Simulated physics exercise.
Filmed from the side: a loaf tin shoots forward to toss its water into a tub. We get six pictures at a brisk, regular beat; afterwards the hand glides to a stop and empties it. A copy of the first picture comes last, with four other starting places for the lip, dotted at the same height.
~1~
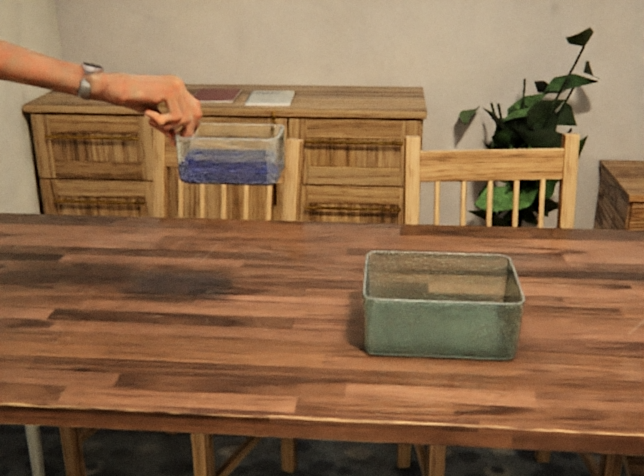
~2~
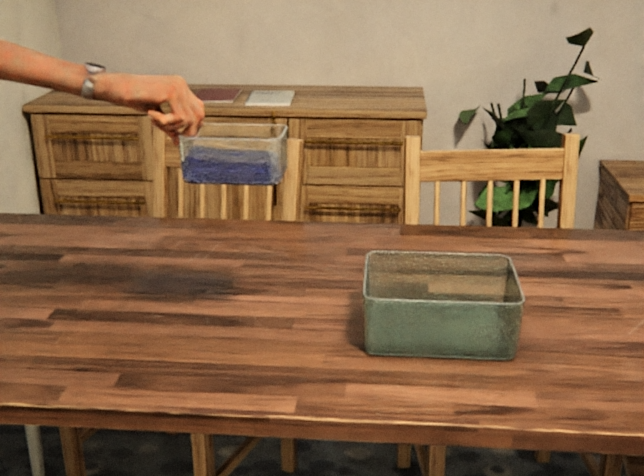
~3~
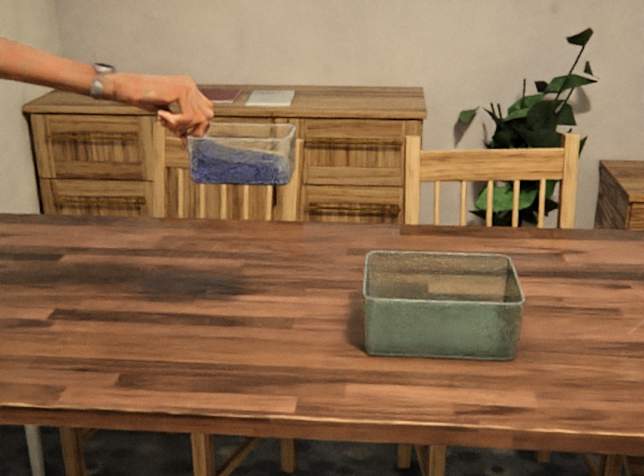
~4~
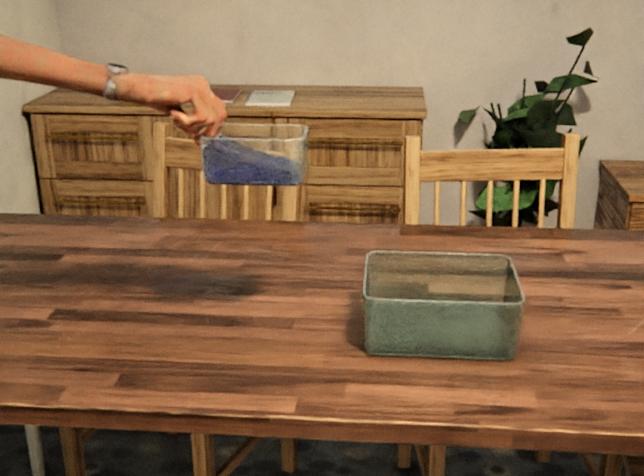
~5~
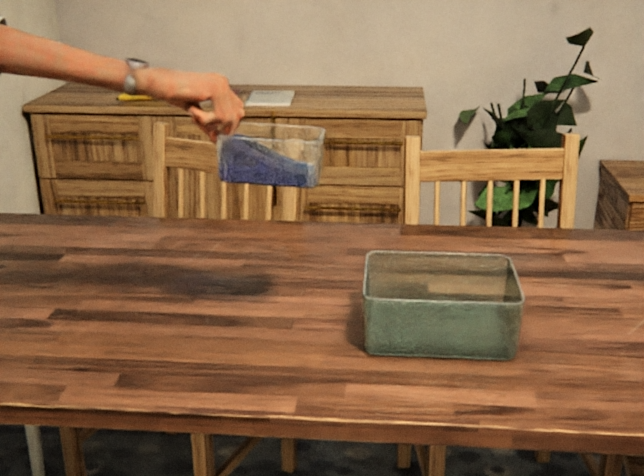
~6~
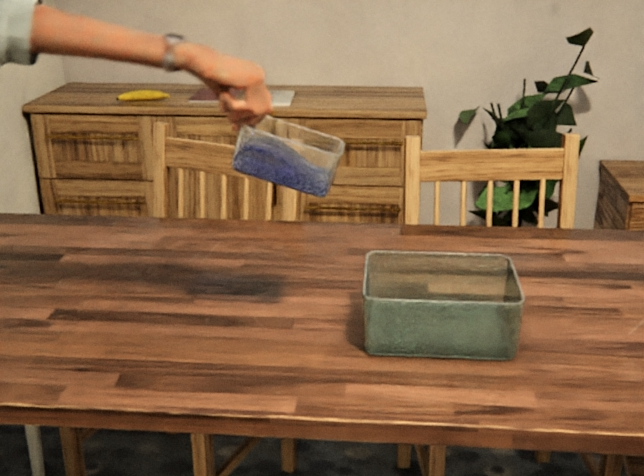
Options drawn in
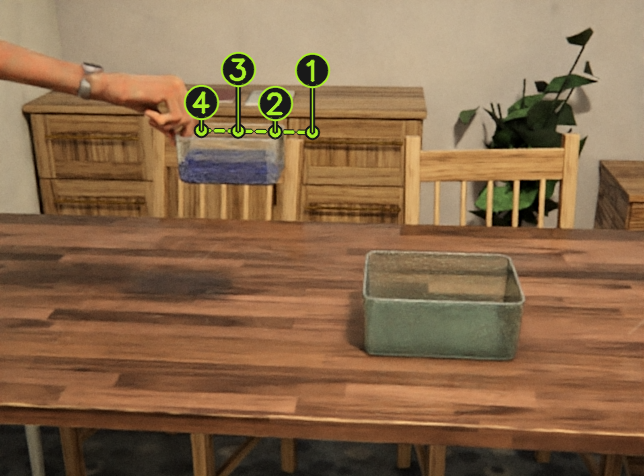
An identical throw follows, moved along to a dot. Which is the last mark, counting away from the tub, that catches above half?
Dot 3 just does it.
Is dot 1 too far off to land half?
No.
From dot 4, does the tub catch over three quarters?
No, it does not.
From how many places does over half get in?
Three.
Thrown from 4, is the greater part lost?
Yes, that goes wrong.
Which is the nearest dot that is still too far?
Here it is dot 4.
In lime, 1 at (312, 132); 2 at (275, 131); 3 at (238, 131); 4 at (201, 130).
For dot 1, about 88 % lands in the tub, 7 % falls short and 5 % goes beside or beyond.
For dot 2, about 79 % lands in the tub, 10 % falls short and 11 % goes beside or beyond.
For dot 3, about 67 % lands in the tub, 24 % falls short and 9 % goes beside or beyond.
For dot 4, about 33 % lands in the tub, 60 % falls short and 7 % goes beside or beyond.
